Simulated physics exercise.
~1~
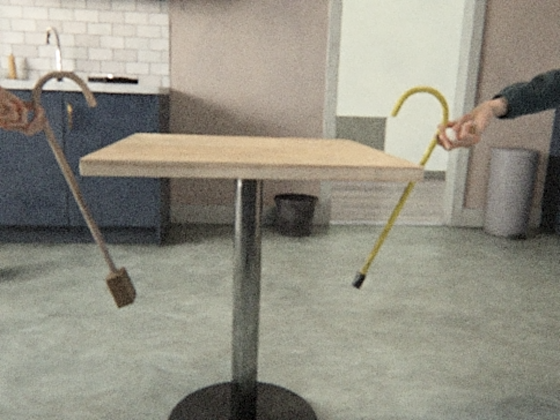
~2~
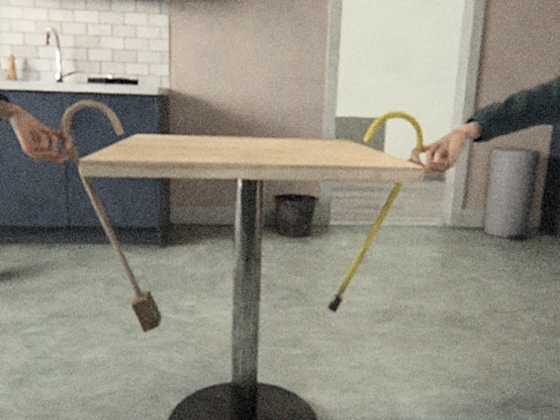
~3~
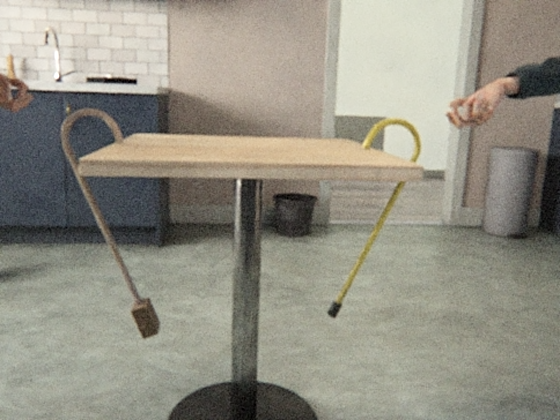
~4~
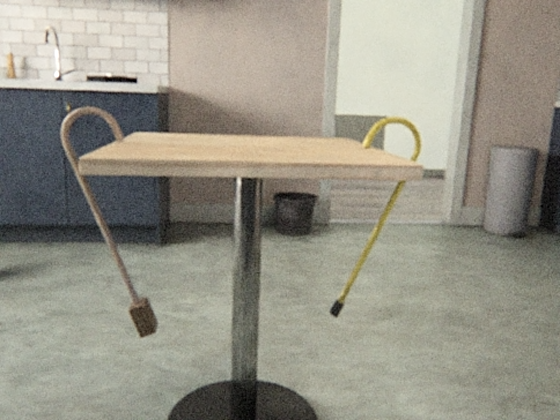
A brown brush with a hooked handle and a yellow cane were brought by two hands to opposite edges of a wooden table, lowered slightly and hooked on, then the hands let go and drew away, leaving both hanging still.
